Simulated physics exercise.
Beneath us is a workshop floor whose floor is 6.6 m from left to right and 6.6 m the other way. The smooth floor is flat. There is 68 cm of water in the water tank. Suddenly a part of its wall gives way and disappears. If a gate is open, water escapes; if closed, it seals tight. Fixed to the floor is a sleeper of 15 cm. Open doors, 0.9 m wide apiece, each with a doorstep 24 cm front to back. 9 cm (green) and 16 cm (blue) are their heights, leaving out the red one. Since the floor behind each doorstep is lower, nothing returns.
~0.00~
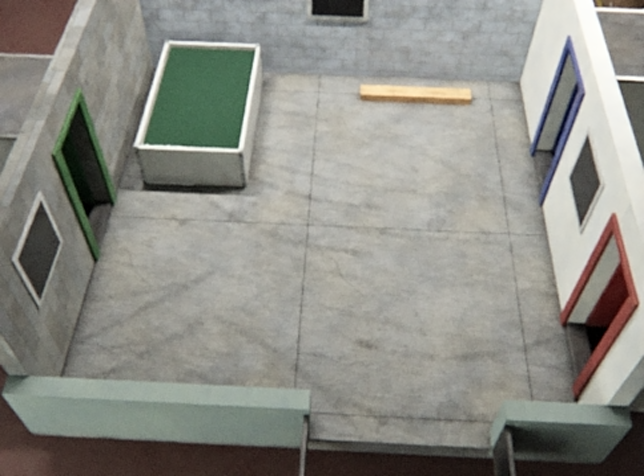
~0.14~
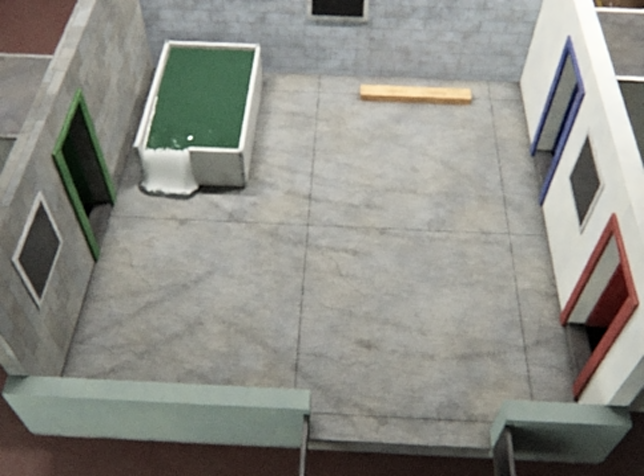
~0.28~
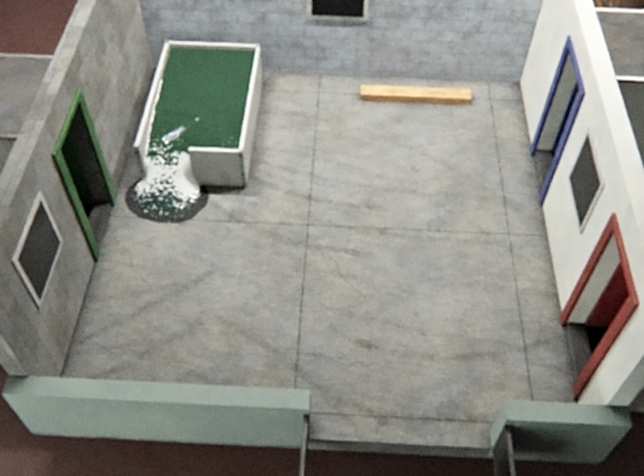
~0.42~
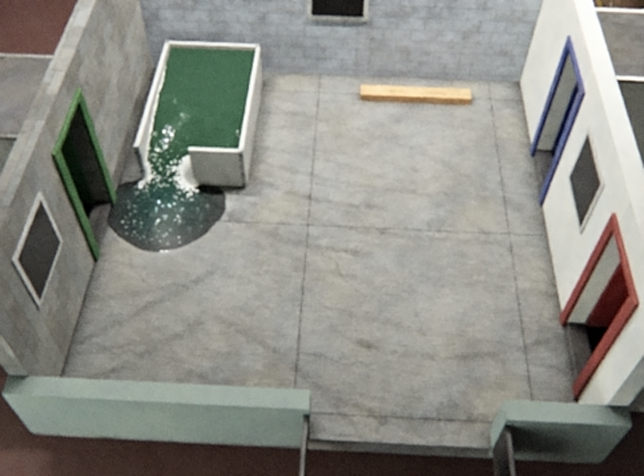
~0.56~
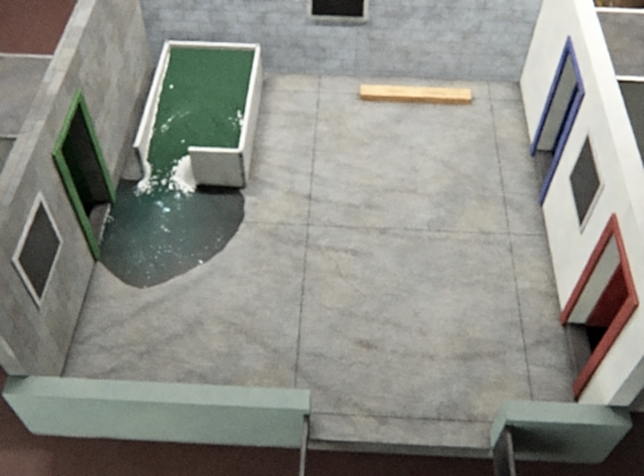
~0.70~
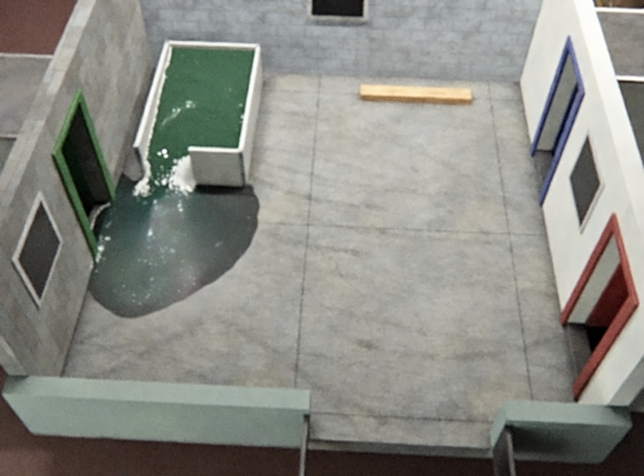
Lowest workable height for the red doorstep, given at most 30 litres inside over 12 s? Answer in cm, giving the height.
Roughly 9 cm.
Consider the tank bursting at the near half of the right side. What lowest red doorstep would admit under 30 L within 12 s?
Then something near 9.0 cm.
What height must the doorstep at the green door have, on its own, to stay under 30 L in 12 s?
Door green, min height approx. 17 cm.
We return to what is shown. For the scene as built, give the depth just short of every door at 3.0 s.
Depths in cm: Green 15, blue 0, red 0.
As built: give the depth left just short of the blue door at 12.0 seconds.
Depth: Near 4.5 cm.
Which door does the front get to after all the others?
Blue.
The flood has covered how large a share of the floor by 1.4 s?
About 20 per cent.
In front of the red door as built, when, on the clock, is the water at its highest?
The level tops out around 5.0 s.
After 1.4 s water covers 20 % of the floor, deepest (33 cm) near (52, 406); it has not reached the red door.
After 3.0 s water covers 30 % of the floor, deepest (33 cm) near (60, 380); it has not reached the red door.
After 12.0 s water covers 90 % of the floor, deepest (10 cm) near (516, 92); 7 cm at the red door, 3 litres in over its 12 cm doorstep.
At the red door as built, the water arrived by 4.4 s and peaked near 15 cm at 5.2 s.
With a doorstep of 7.5 cm, 53 litres would have come in within the 12 s; with 10.5 cm, 10 litres. So under 30 litres takes about 9 cm.
